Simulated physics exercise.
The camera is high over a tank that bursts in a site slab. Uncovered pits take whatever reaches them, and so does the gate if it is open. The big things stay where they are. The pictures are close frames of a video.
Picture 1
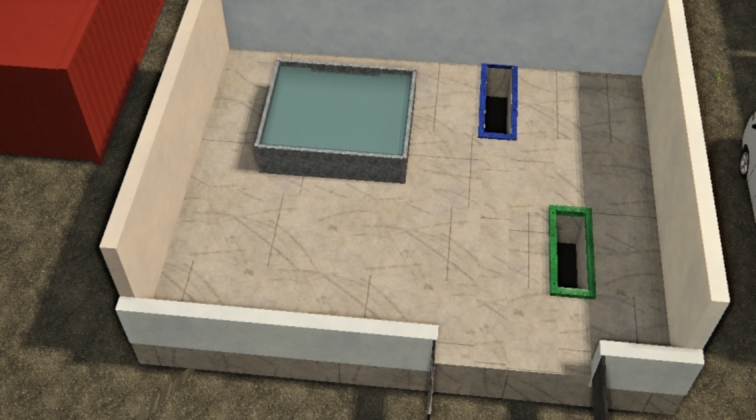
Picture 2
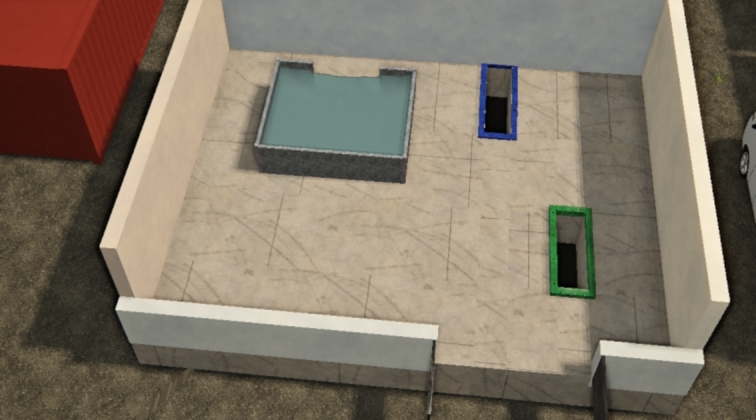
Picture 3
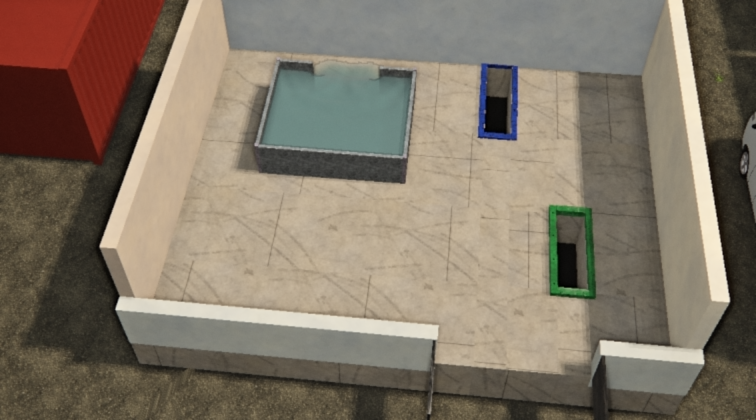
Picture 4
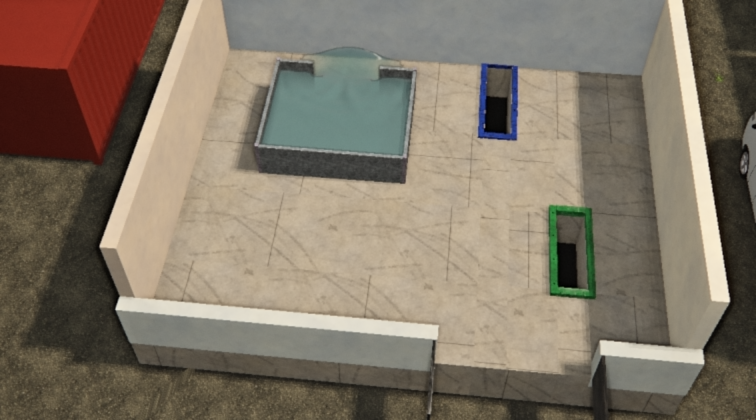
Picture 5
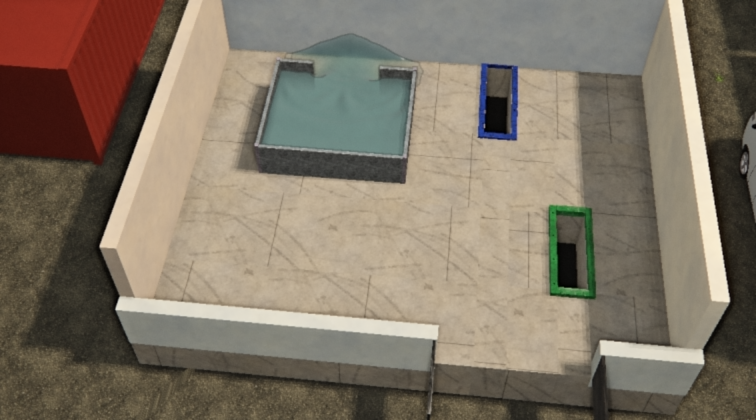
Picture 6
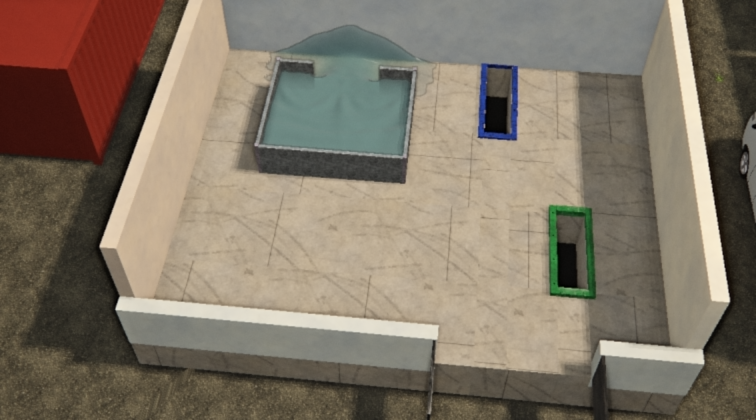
Water poured out through a gap that opened in the far side of a square tank, rising against the back wall and spreading sideways, while the blue-edged and green-edged openings stayed unchanged.
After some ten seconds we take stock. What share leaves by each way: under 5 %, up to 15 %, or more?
In the end: The gate takes not even 5 %; the blue pit takes above 15 %; the green pit takes not even 5 %.
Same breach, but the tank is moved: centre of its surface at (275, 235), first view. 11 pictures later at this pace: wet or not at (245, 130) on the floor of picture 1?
At that place: Awash.
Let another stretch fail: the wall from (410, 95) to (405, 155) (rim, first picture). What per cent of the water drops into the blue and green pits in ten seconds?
Per cent: Blue 20, green 6.
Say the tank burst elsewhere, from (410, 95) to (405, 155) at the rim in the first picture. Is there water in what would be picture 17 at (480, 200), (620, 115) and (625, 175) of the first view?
In turn: Flooded, covered, covered.
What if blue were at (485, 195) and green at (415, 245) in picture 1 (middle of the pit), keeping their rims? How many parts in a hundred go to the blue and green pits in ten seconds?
In per cent: Blue 0, green 0.
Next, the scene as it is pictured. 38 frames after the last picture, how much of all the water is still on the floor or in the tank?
I make it 80 per cent.
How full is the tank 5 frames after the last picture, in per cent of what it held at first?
Roughly 74 per cent.
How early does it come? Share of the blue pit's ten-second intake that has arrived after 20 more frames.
About 50 per cent.
A moment on, water covers 10 % of the floor; the gate 0 %, the blue pit 0 %, the green pit 0 %.
Next, water covers 15 % of the floor; the gate 0 %, the blue pit 4 %, the green pit 0 %.
Then, water covers 30 % of the floor; the gate 0 %, the blue pit 12 %, the green pit 0 %.
Later, water covers 45 % of the floor; the gate 0 %, the blue pit 21 %, the green pit 0 %.
In the end, water covers 70 % of the floor; the gate 1 %, the blue pit 25 %, the green pit 0 %.
